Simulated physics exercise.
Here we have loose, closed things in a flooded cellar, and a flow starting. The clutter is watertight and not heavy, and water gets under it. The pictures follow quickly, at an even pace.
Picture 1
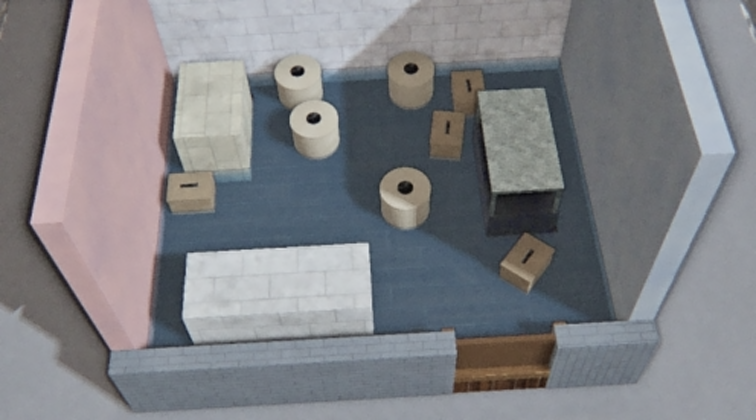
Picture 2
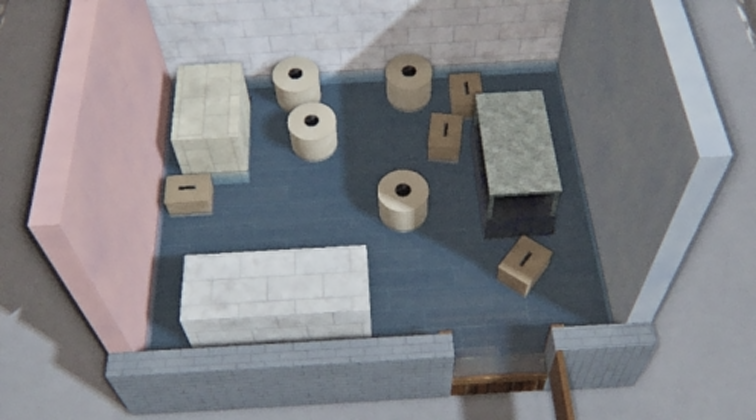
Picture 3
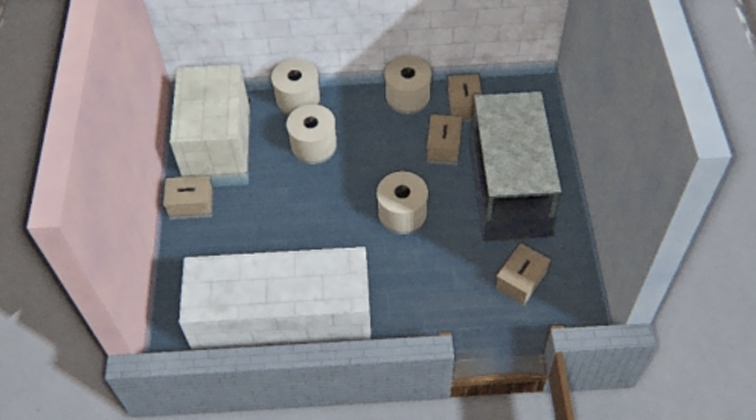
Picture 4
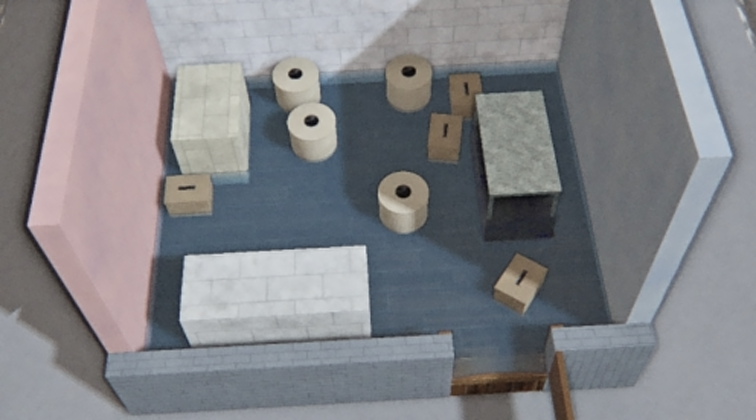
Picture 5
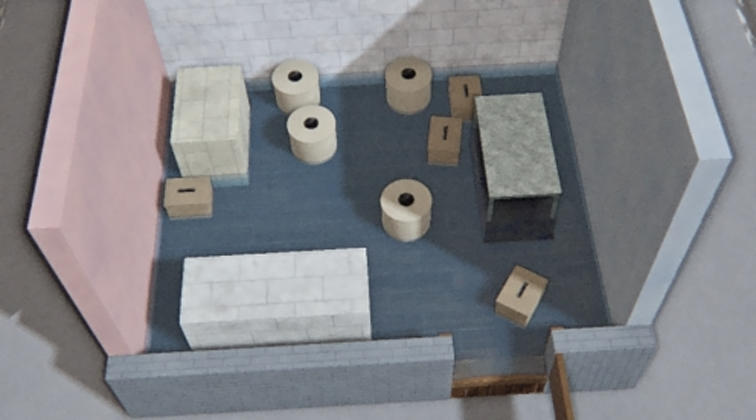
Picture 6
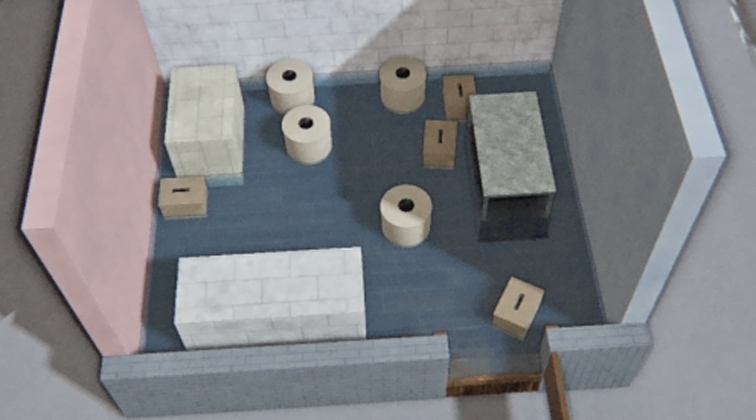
In a flooded cellar with pale block walls, closed boxes and round tubs sit in the water as the gate swings open; a box near the opening drifts slightly toward the front, then the central tub shifts a little forward.
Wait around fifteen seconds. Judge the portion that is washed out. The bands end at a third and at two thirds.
It is from one to two thirds.
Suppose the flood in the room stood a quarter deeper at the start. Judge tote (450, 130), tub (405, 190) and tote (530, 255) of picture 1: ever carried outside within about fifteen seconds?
One after the other: Carried outside, washed out, gone.
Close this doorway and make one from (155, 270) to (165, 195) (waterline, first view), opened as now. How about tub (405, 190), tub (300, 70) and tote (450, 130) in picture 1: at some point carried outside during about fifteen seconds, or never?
As listed: Gone, stays, kept in.
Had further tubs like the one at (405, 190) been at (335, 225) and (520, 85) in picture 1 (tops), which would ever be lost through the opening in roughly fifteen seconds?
As listed: Yes, inside.
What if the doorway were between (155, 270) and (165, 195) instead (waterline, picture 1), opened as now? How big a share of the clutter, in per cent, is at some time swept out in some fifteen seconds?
Close to 40 %.
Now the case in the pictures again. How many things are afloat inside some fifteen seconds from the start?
5 of them.
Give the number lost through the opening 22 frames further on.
It comes to 2.
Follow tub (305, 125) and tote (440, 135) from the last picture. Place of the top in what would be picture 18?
At about (333, 140) and (458, 195).
A moment on, 1 of 8 are out; 7 afloat.
Next, 2 of 8 are out; 6 afloat.
Later, 2 of 8 are out; 6 afloat.
In the end, 3 of 8 are out; 5 afloat.
